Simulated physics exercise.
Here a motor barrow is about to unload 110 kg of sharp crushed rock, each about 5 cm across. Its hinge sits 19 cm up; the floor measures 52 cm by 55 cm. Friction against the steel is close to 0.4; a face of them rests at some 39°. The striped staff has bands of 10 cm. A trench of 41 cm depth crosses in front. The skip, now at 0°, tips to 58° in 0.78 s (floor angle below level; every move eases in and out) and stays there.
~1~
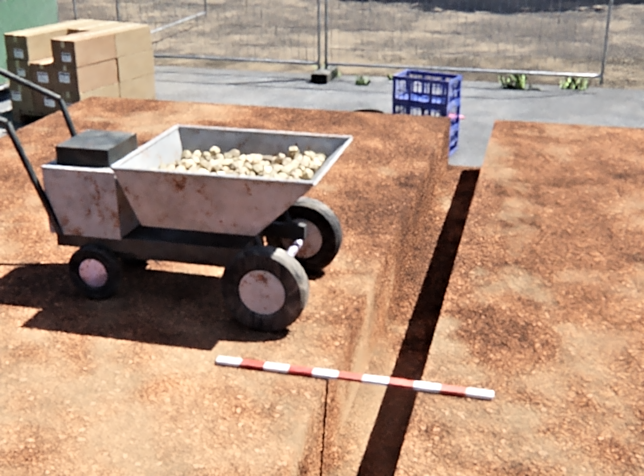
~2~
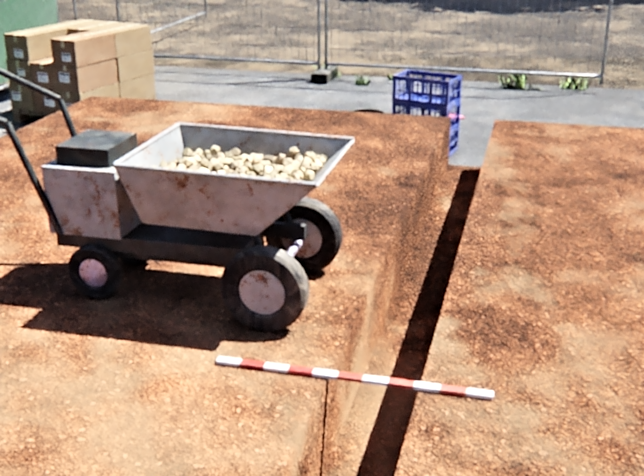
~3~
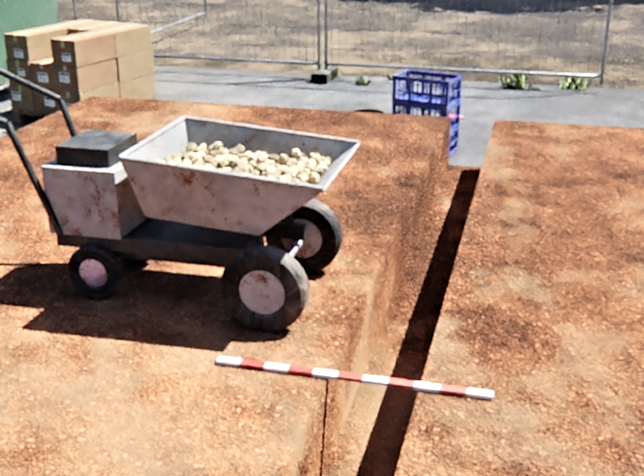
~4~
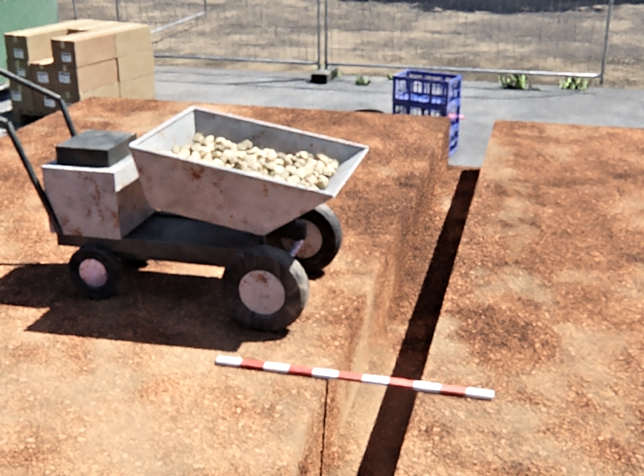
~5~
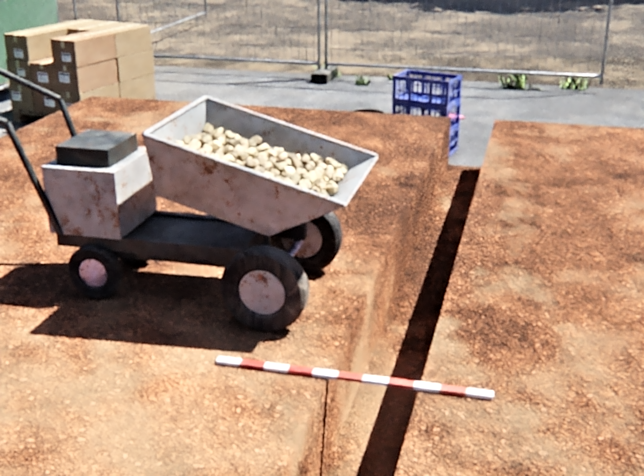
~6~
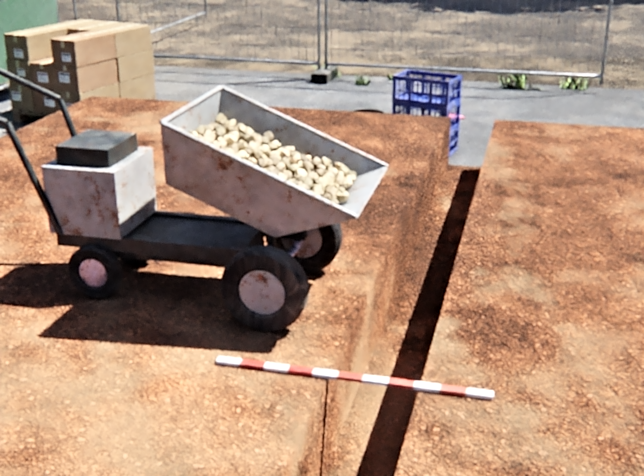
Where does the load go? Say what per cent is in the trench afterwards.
Close to 39 in a hundred.
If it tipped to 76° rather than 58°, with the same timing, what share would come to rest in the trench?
Then about 65 per cent.
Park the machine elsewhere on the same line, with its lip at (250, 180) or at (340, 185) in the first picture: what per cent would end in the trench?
First some 60, then 20 per cent.
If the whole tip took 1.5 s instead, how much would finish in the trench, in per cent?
It would be near 45 per cent.
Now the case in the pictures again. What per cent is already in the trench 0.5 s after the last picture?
About 5 per cent by then.
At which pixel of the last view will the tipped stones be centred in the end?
Their middle is at about (426, 377).
Then, 0.2 s after the last picture the floor is at 49°, 100 % in the skip; the foremost stones are at (372, 234).
Then, 0.5 s after the last picture the floor is at 58°, 93 % in the skip, 7 % in the trench; the foremost stones are at (430, 295).
Then, 0.9 s after the last picture the floor is at 58°, 60 % in the skip, 17 % in the trench, 22 % past the trench; the foremost stones are at (517, 330).
Then, 2.9 s after the last picture the floor is at 58°, 37 % in the skip, 39 % in the trench, 24 % past the trench; the foremost stones are at (565, 328).
